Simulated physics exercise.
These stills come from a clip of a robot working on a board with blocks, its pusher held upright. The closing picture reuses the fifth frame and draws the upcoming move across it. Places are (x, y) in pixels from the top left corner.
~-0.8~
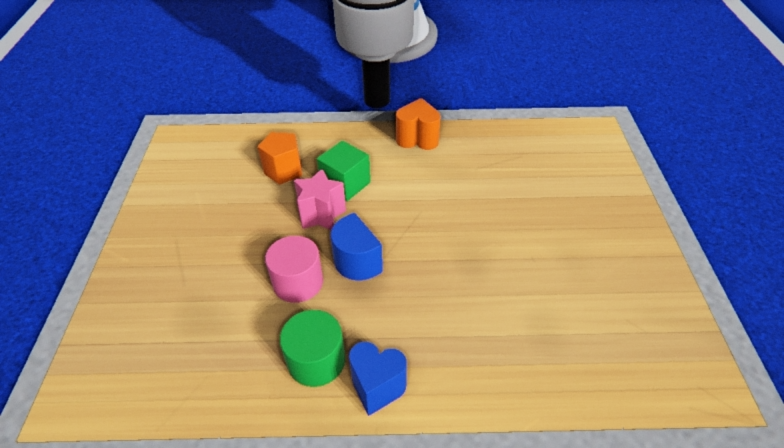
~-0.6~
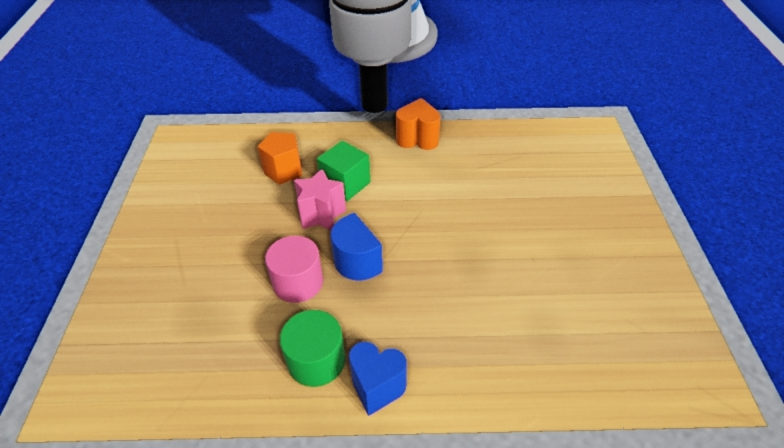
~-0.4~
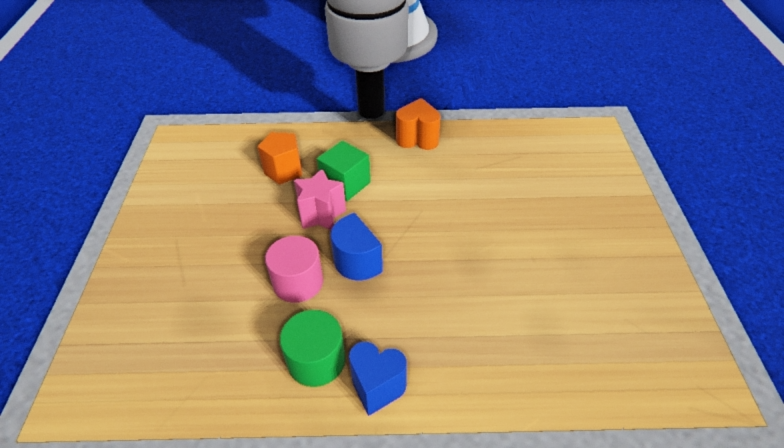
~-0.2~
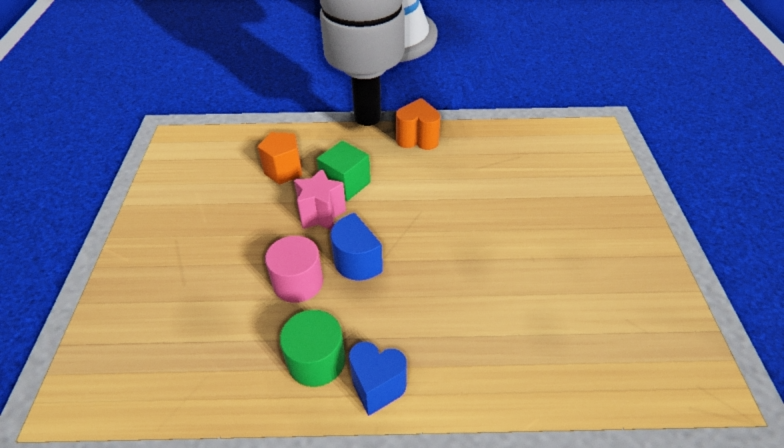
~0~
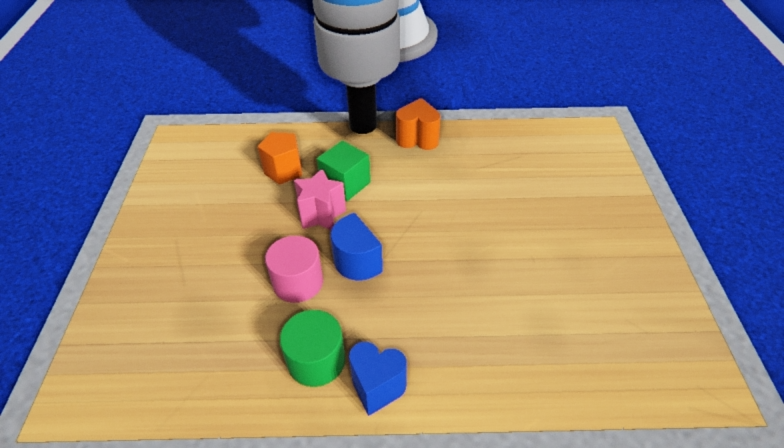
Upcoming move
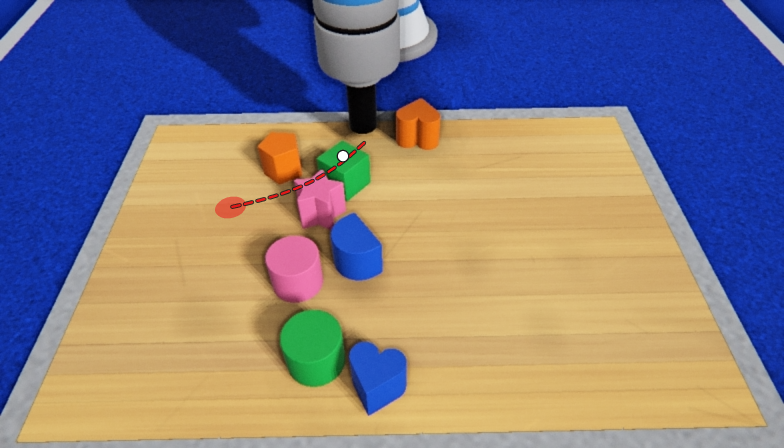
In the video, a robot arm with a black tip moves slightly down and to the left at the far edge of a wooden board, while the orange, green, pink and blue blocks on it stay still.
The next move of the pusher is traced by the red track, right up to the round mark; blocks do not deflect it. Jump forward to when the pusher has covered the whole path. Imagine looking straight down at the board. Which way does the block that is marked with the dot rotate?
That block twists counter-clockwise.
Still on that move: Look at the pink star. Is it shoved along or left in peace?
It is moved off its spot.
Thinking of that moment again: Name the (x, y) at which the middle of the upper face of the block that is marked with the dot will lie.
By then it is at (331, 171).
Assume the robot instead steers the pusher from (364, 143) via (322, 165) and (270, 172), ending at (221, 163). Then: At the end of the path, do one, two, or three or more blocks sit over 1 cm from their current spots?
The push will move one block.
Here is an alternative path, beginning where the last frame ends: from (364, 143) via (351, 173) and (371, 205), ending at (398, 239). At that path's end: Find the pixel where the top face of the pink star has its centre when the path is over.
(301, 210)
The line goes from (364, 143) via (331, 170) and (286, 192), ending at (231, 207); the dot is on the green square.
What follows on the original path. One third of the way, pusher at (329, 153); pink star at (315, 196); green square at (338, 167), turned 30° anticlockwise.
Two thirds of the way, pusher at (282, 176); orange five-sided block at (265, 145), turned 50° clockwise; pink star at (315, 204), turned 20° clockwise; green square at (331, 171), turned 70° anticlockwise.
At the end, pusher at (225, 191); orange five-sided block at (263, 146), turned 60° clockwise; pink star at (315, 204), turned 20° clockwise; green square at (331, 171), turned 70° anticlockwise; orange heart unmoved.
